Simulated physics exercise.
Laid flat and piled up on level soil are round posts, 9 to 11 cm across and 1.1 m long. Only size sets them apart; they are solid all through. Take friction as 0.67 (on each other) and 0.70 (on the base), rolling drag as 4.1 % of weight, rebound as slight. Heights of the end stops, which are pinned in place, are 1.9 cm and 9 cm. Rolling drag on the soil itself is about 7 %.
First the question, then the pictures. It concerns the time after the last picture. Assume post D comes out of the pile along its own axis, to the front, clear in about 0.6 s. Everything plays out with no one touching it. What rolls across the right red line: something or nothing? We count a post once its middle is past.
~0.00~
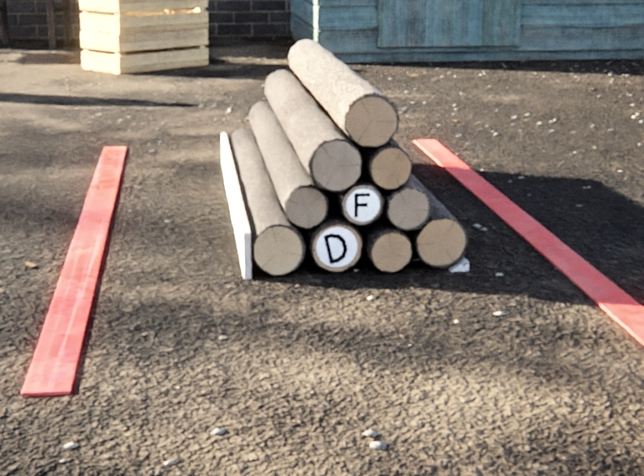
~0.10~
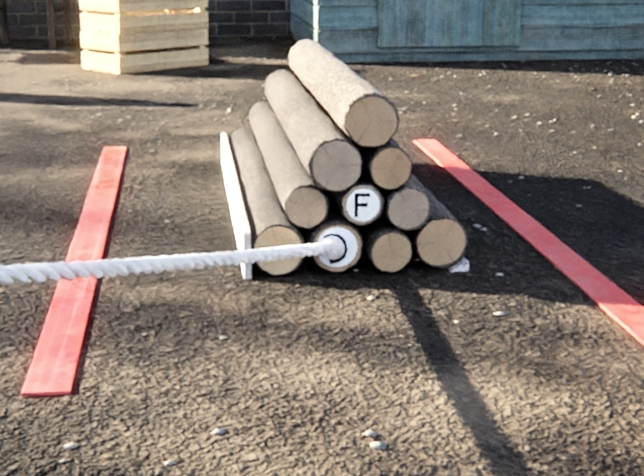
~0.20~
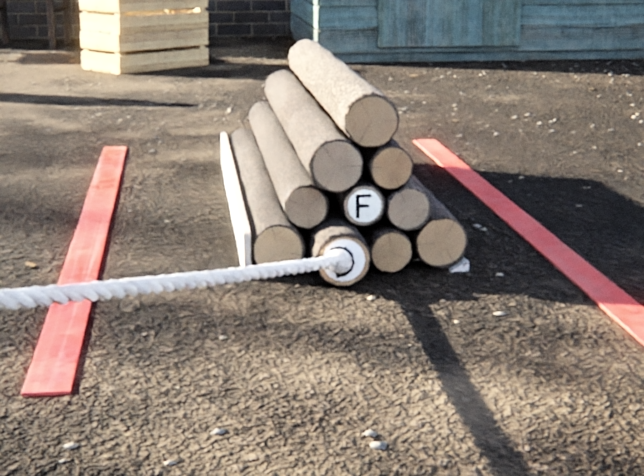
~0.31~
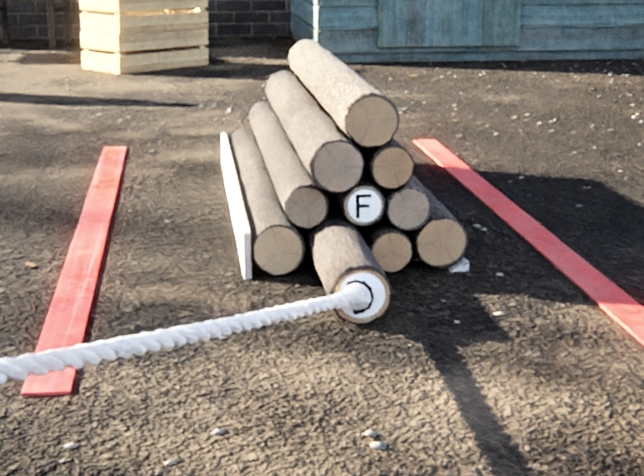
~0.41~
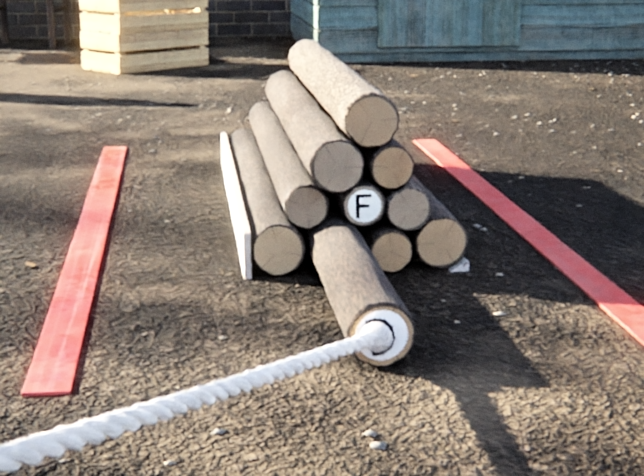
Nothing rolls across the right red line.
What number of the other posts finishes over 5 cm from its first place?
I make it exactly 0.
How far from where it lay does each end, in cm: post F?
Post F: 5.
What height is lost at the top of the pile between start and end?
Something like 0 cm, I'd say.
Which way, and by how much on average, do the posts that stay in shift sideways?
On average they drift right by around 0 cm.
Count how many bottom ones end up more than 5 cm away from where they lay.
I count 0 in total.
After 0.82 s, 0 now displaced over 5 cm; not one across the red lines; F 2.8 cm down.
After 0.90 s, 0 now displaced over 5 cm; not one across the red lines; F 3.4 cm down.
All still by 1.3 s, 0 moved over 5 cm; not one across the red lines; F 3.4 cm down; top of the pile 36 cm high, from 36 cm.
